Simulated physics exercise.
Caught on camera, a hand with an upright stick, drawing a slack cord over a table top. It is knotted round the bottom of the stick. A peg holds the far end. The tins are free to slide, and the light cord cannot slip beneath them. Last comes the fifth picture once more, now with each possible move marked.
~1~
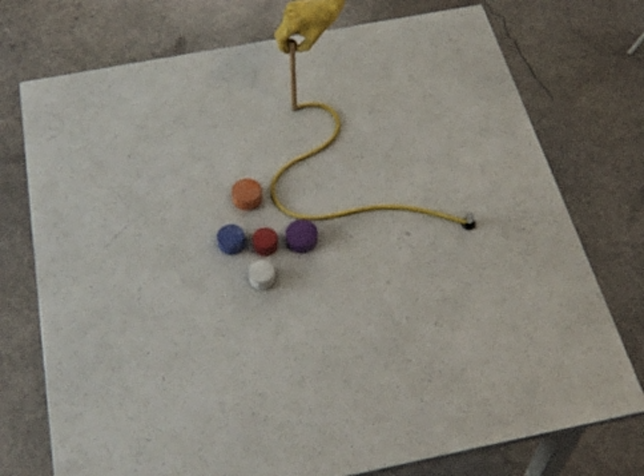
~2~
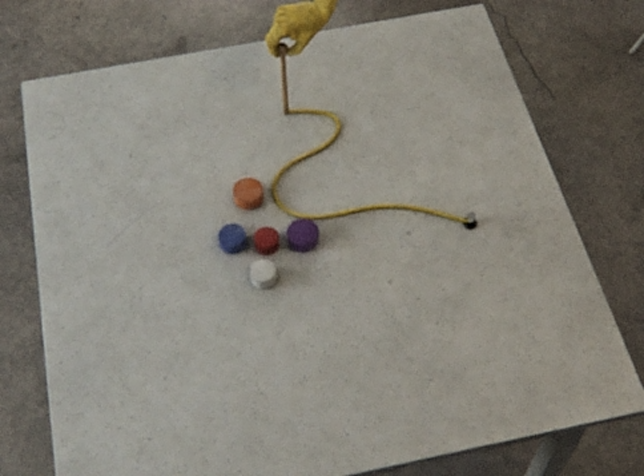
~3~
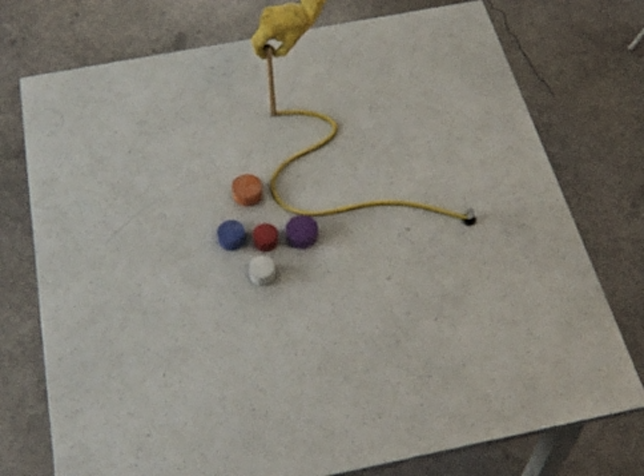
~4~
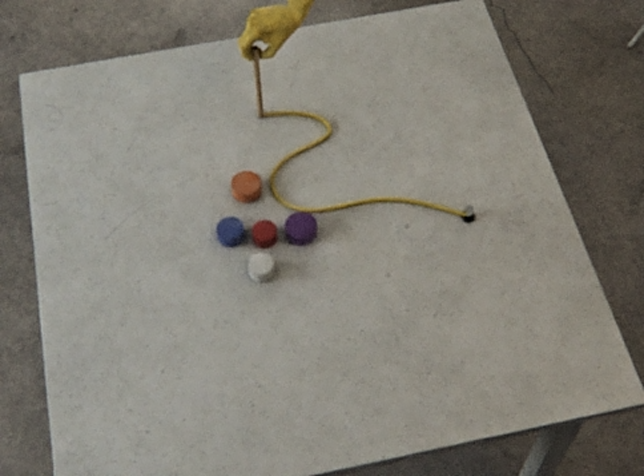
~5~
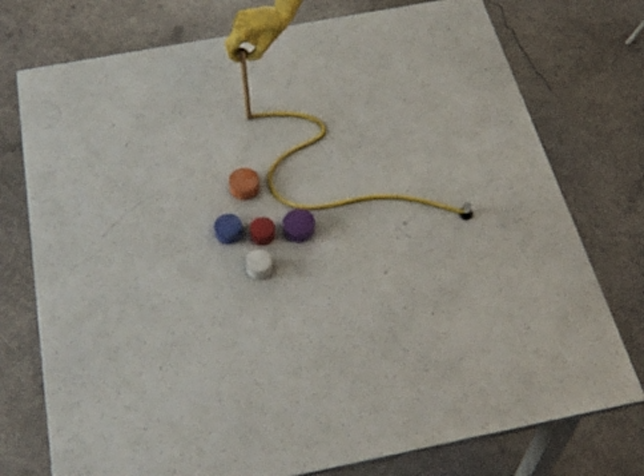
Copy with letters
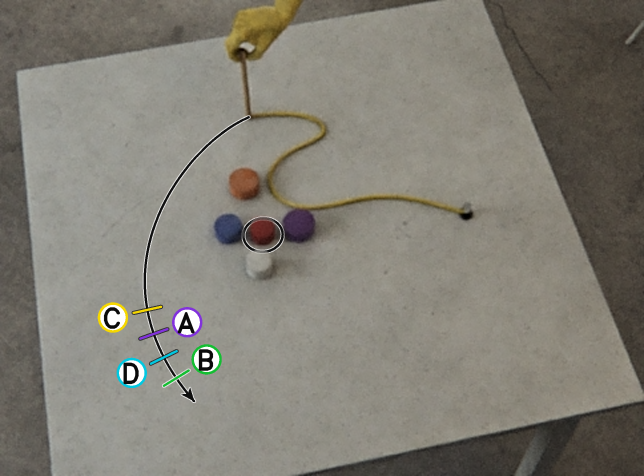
The clip opens on a pale table top where a yellow-gloved hand holds an upright stick tied to a slack yellow cord, which curves past five coloured tins to a peg at right. The hand moves the stick a short way left, drawing the cord's near end along, while the tins stay clustered together.
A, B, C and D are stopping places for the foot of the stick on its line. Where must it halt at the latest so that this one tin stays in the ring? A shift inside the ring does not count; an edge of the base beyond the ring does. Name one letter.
A is the last safe stop.
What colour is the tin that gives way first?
The orange tin.
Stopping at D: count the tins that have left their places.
By then, three.
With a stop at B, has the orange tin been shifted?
Yes.
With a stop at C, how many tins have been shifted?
One.
On the copy, A at (154, 334); B at (176, 378); C at (147, 310); D at (164, 357); the ring at (263, 235); the route from (249, 117) via (149, 244) to (194, 401).
On A. First, foot of the stick (182, 175); red tin (263, 231).
Then, foot of the stick (147, 257); red tin (263, 231).
Finally, foot of the stick (154, 334); red tin (263, 231); orange tin (254, 206); the red tin is still in its ring.
By contrast, B drags the ringed tin to (274, 250); C is safe but short; D drags the ringed tin to (266, 241).
